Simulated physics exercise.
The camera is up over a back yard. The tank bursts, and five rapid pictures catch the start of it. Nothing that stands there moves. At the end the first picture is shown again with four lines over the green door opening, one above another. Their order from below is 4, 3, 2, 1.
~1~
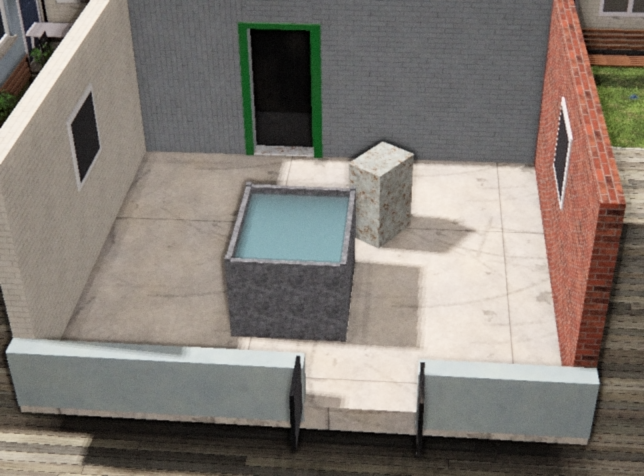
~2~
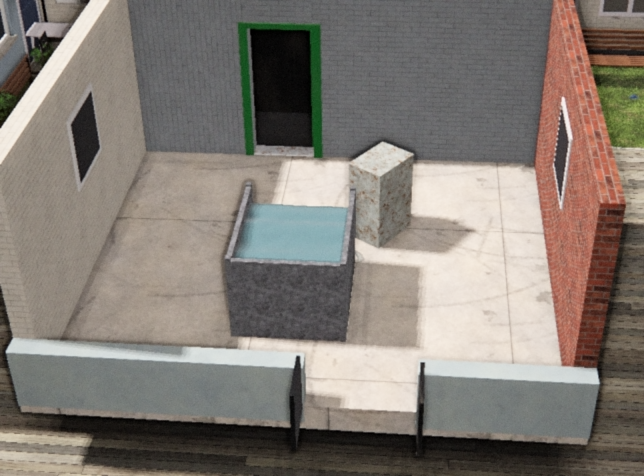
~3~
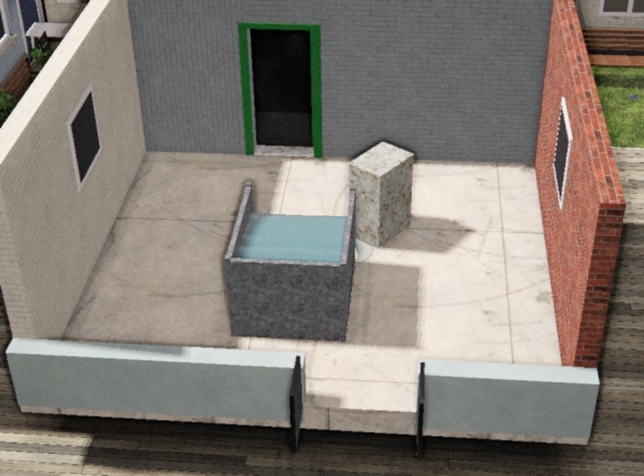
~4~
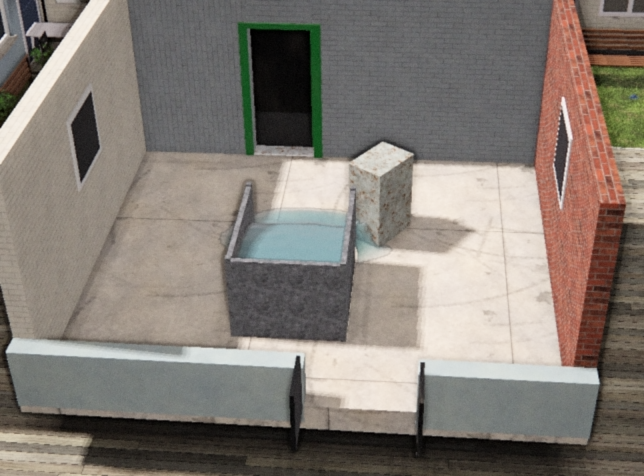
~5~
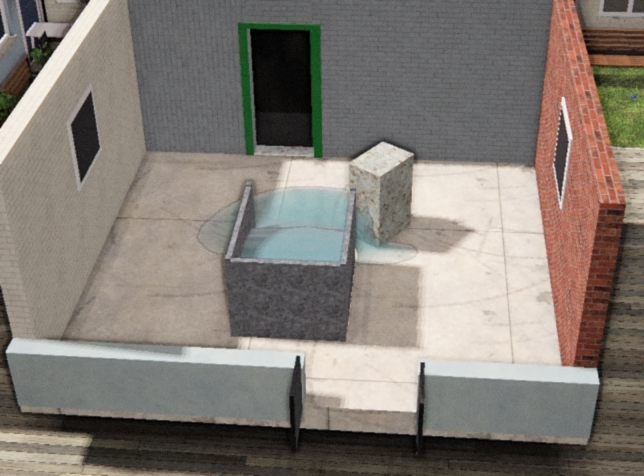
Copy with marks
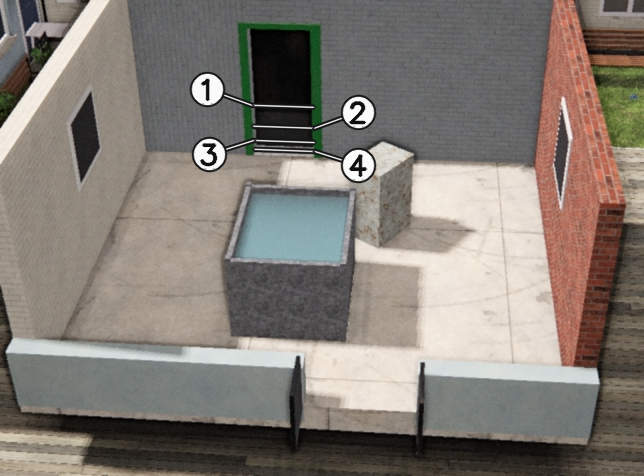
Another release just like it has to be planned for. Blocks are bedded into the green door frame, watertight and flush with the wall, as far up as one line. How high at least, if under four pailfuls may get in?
2.
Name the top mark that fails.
It is 3.
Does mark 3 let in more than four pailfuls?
Yes, that goes wrong.
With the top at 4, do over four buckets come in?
Yes, it does.
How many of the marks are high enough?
Two.
On the marked copy, 1 at (282, 106); 2 at (283, 127); 3 at (284, 141); 4 at (284, 150); from the bottom up 4, 3, 2, 1.
With 1, nothing gets over.
With 2, a splash gets over, under a bucket.
With 3, about 15 bucketfuls get in.
With 4, dozens of bucketfuls pour in.
